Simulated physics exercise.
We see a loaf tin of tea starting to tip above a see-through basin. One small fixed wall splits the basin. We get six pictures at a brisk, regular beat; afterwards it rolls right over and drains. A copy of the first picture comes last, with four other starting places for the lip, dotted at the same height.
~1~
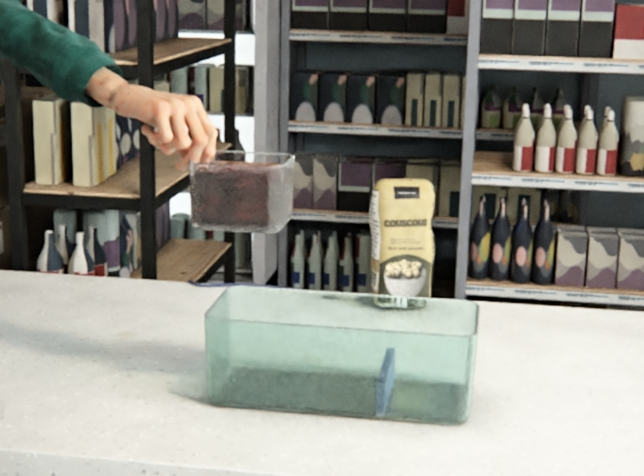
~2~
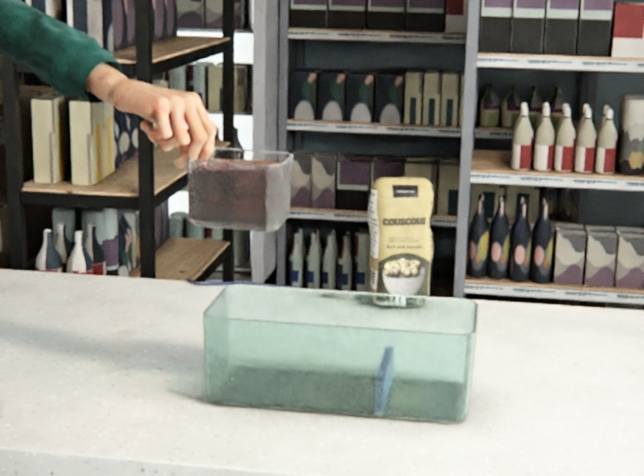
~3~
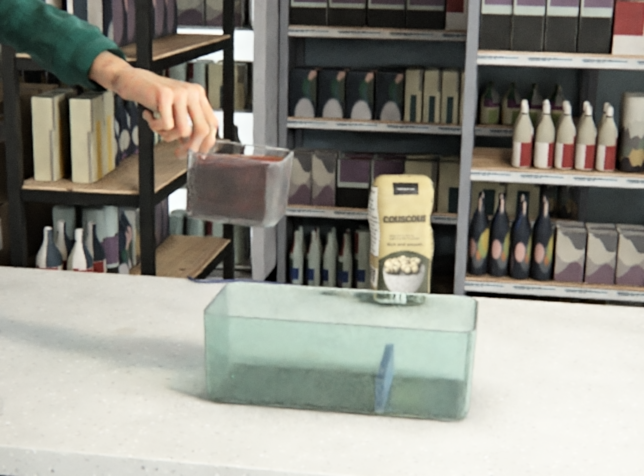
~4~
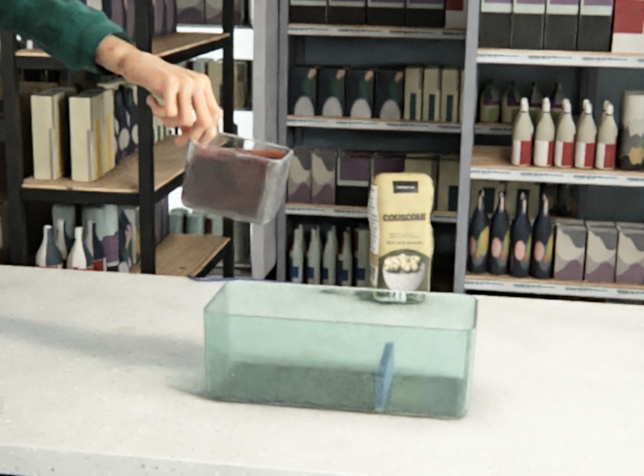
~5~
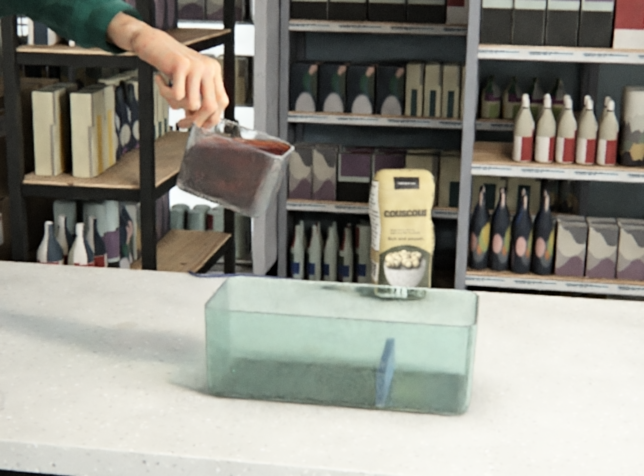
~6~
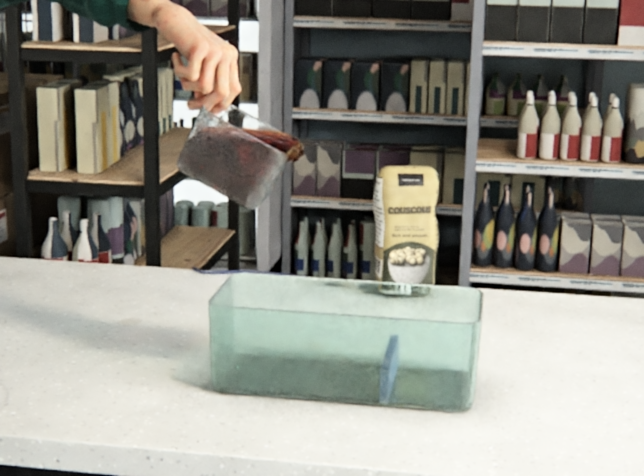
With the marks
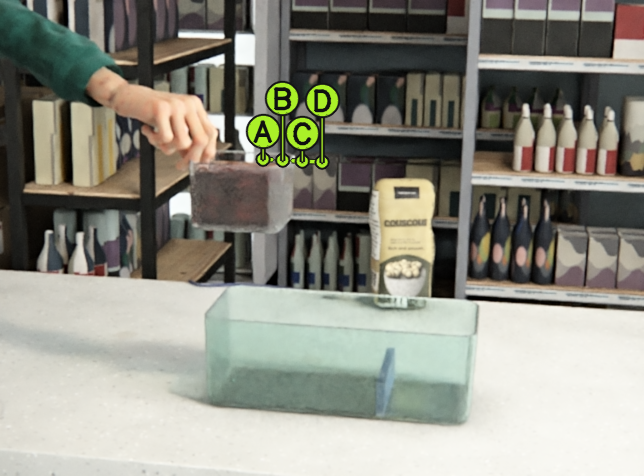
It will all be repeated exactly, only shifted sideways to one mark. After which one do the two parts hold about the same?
Take C.
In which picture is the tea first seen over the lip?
In picture 6.
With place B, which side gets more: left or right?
The left side.
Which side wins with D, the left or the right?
More ends on the right.
In lime, A at (263, 159); B at (282, 160); C at (302, 161); D at (322, 162).
With A, about 93 % ends left of the wall and 6 % right of it.
With B, about 80 % ends left of the wall and 18 % right of it.
With C, about 42 % ends left of the wall and 55 % right of it; 3 % is lost outside.
With D, about 19 % ends left of the wall and 79 % right of it.
